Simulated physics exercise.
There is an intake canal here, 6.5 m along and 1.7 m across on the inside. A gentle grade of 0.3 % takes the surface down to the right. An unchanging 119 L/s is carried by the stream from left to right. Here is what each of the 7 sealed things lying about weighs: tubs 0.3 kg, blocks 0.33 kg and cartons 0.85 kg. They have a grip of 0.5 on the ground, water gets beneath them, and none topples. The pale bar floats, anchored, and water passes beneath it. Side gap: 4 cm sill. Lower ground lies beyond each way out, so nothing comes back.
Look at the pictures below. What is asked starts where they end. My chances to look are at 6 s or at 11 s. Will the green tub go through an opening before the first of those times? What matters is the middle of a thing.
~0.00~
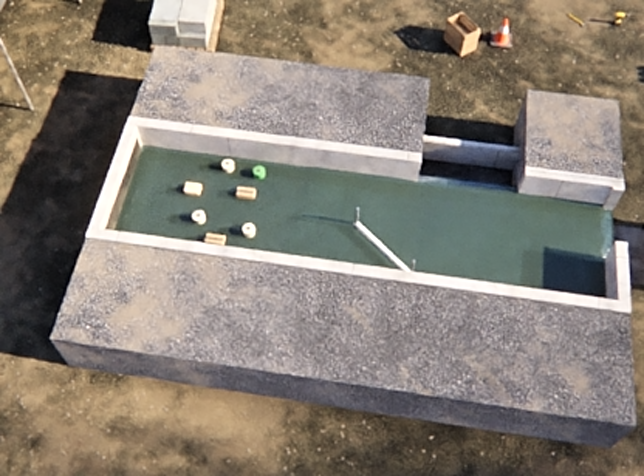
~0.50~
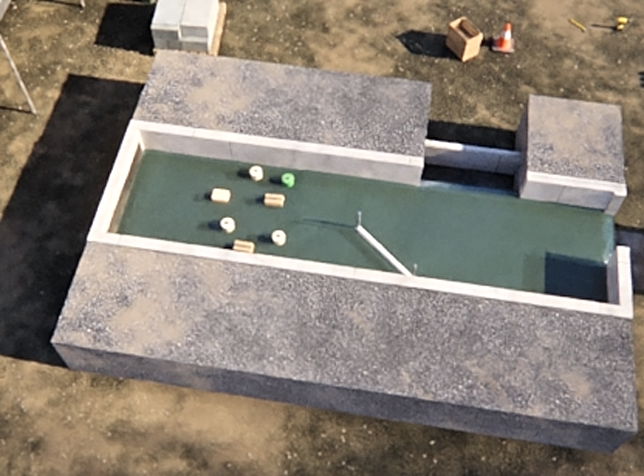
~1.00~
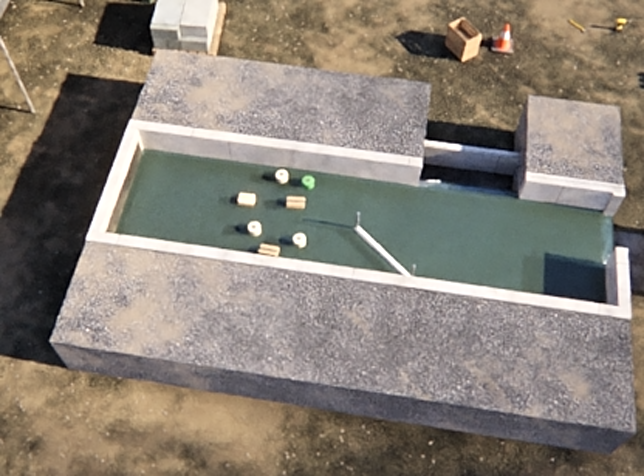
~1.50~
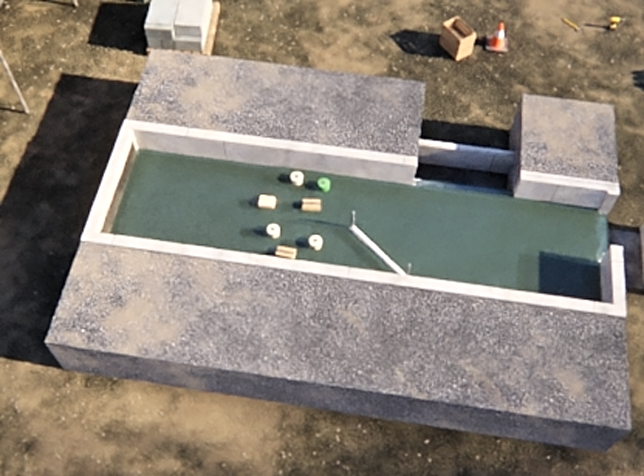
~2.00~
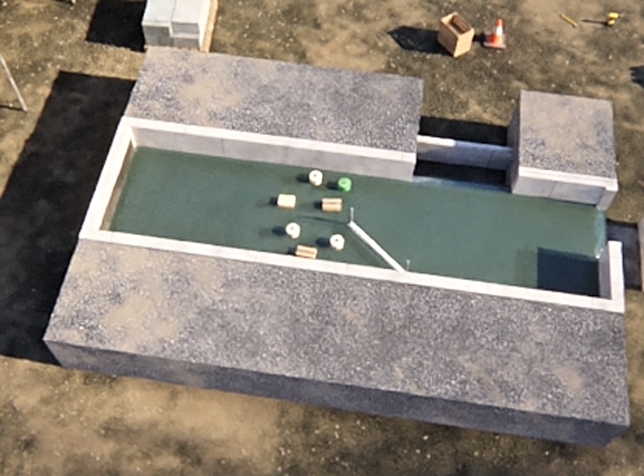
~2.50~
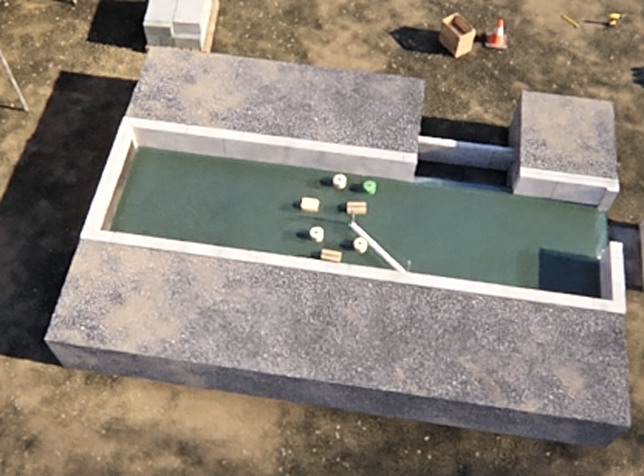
Yes, it is going to be gone by the earlier limit.
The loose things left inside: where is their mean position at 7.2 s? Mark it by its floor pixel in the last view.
I'd say about (418, 259) in the last view.
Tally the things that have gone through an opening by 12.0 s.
That makes 4 by then.
After 3.5 s the green tub is near (419, 189), 2.3 m from its start, afloat; 0 of 7 are out; 7 afloat.
After 7.2 s the green tub has gone out (at 4.6 s); 3 of 7 are out; 4 afloat.
After 12.0 s the green tub has gone out (at 4.6 s); 4 of 7 are out; 3 afloat.
After 16.0 s the green tub has gone out (at 4.6 s); 4 of 7 are out; 3 afloat.
